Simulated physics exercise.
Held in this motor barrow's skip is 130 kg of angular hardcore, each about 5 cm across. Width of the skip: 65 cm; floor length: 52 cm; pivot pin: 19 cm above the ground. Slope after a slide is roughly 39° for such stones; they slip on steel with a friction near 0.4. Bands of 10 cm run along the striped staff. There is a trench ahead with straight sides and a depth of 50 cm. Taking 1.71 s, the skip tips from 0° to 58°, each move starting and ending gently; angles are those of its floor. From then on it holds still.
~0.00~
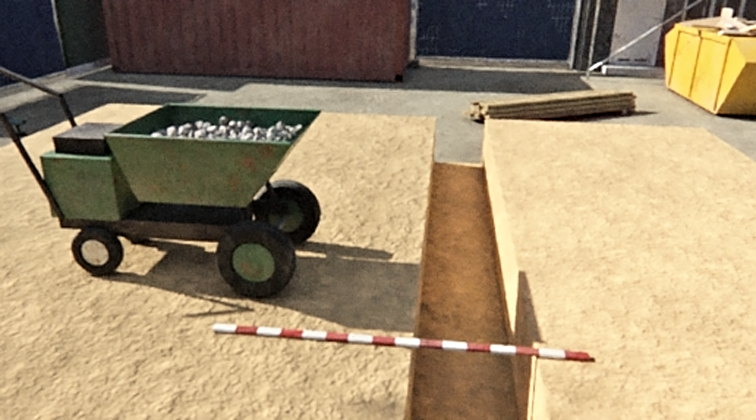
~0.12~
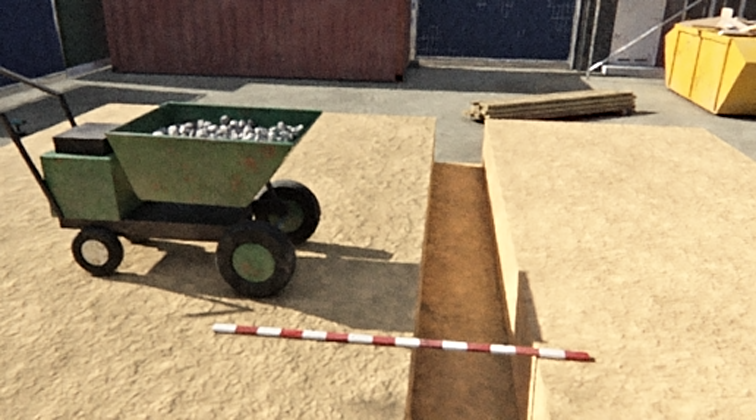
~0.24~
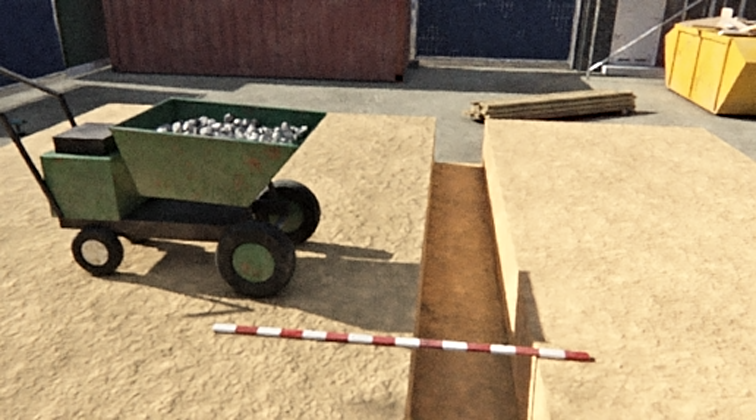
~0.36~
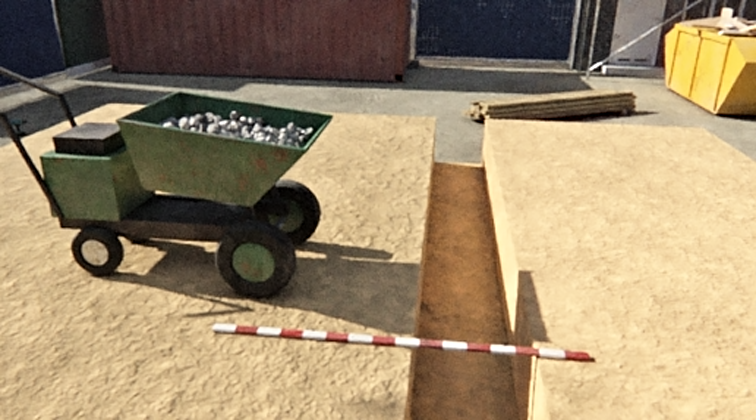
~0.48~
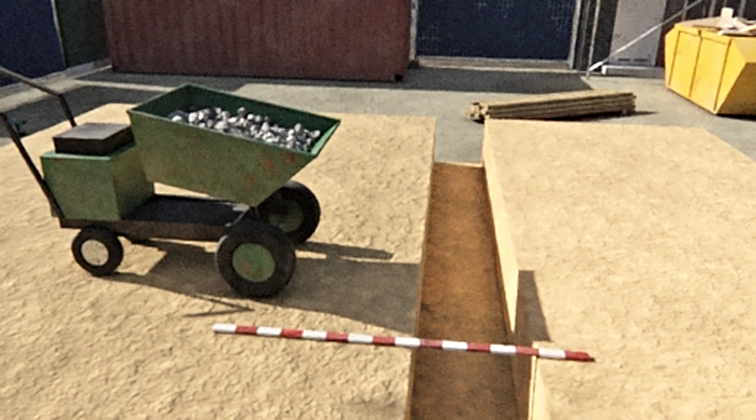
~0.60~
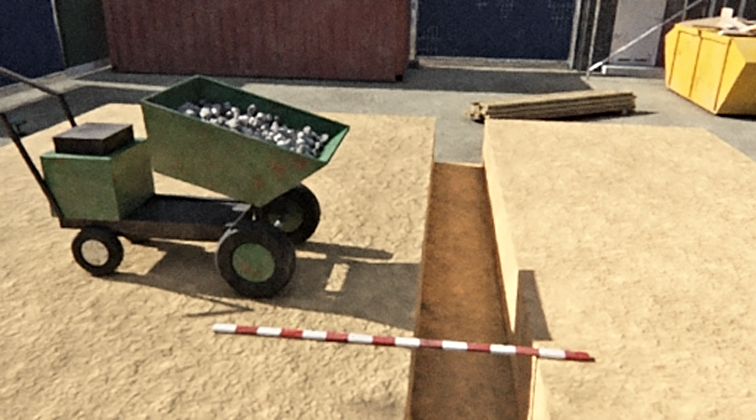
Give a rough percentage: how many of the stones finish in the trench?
6 %.
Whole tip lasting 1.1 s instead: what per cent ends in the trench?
Roughly 10 per cent would.
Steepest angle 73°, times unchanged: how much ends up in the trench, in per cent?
Roughly 70% would end there.
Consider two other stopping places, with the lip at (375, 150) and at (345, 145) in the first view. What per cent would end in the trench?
Close to 10 percent in the first case, 10 percent in the second.
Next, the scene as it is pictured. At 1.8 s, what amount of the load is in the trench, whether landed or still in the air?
Roughly 0 percent of the load.
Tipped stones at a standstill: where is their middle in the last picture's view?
I'd point to around (439, 362).
After 1.3 s the floor is at 49°; 100 % in the skip; the foremost stones are at (360, 197).
After 1.8 s the floor is at 58°; 98 % in the skip, 1 % short of the trench; the foremost stones are at (412, 256).
After 2.2 s the floor is at 58°; 94 % in the skip, 4 % short of the trench, 2 % in the trench; the foremost stones are at (459, 350).
After 4.1 s the floor is at 58°; 89 % in the skip, 5 % short of the trench, 6 % in the trench; the foremost stones are at (506, 363).
